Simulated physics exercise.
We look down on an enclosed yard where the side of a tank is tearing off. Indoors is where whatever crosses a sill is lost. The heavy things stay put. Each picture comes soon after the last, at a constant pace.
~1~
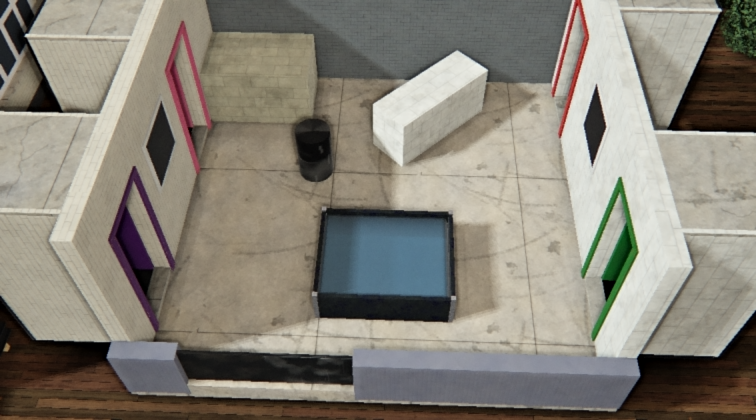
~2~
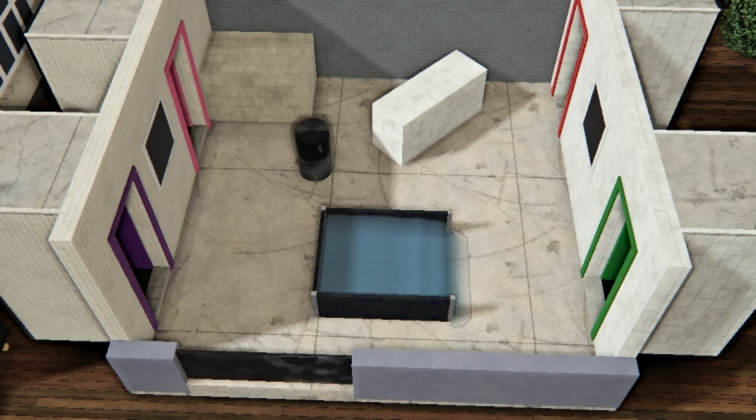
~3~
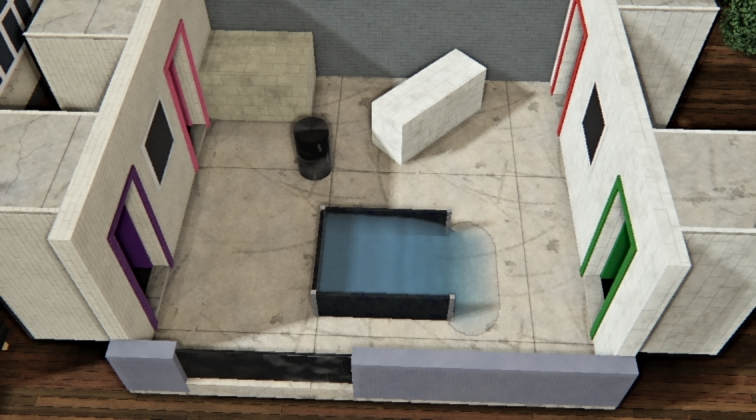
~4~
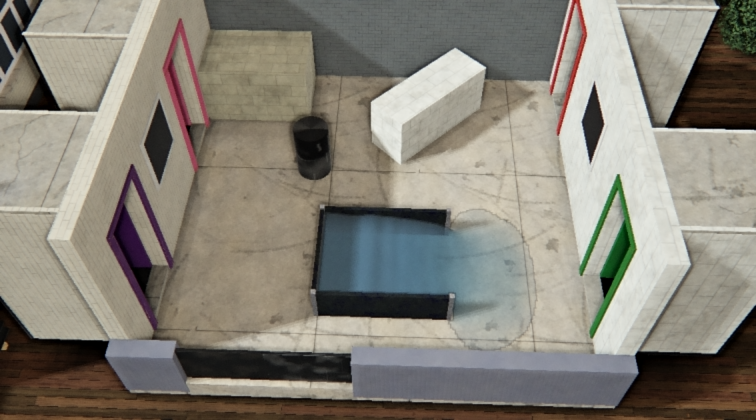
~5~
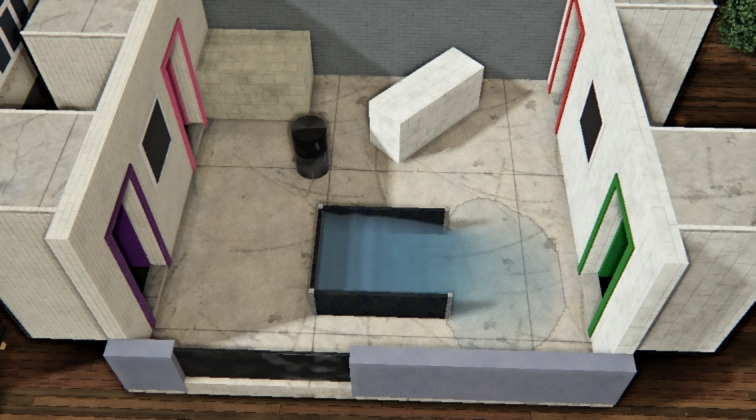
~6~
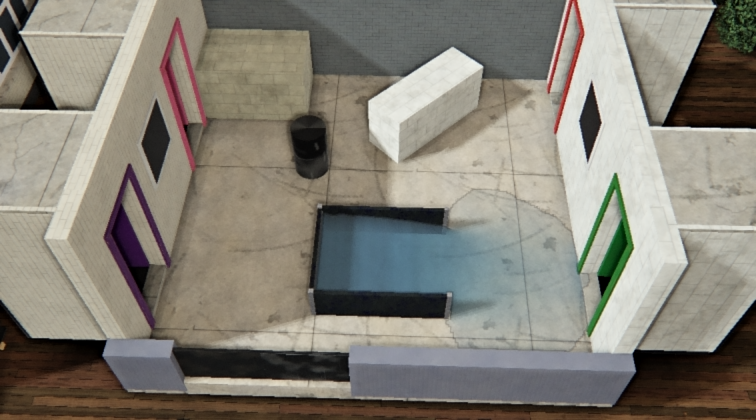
Blue water pours out the right side of a dark tank and spreads across the floor.
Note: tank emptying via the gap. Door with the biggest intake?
Green.
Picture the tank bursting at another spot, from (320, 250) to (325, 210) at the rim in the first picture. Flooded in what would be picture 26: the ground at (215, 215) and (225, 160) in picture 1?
So the first point ends up swamped, while the second ends up swamped.
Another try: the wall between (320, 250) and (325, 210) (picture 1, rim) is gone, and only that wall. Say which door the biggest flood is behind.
Most of it gets in at the purple-painted one.
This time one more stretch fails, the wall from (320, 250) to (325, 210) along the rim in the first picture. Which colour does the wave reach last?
Last: The red-painted one.
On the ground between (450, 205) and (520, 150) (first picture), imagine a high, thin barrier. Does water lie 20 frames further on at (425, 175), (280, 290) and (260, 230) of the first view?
Untouched; untouched; untouched.
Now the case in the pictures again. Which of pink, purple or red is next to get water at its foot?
The red one, for sure.
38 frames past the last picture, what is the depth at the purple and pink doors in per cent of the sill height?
Roughly 0 % and 0 %, respectively.
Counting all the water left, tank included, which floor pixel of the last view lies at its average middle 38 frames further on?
About (465, 223).
A moment on, water covers 20 % of the floor; green door some in, red door not reached, pink door not reached, purple door not reached.
Next, water covers 25 % of the floor; green door a lot in, red door wet at the sill, nothing in, pink door not reached, purple door not reached.
Then, water covers 35 % of the floor; green door a lot in, red door wet at the sill, nothing in, pink door not reached, purple door not reached.
Later, water covers 60 % of the floor; green door a lot in, red door a trickle in, pink door not reached, purple door not reached.
In the end, water covers 80 % of the floor; green door a lot in, red door some in, pink door not reached, purple door wet at the sill, nothing in; the green door has let in the most.
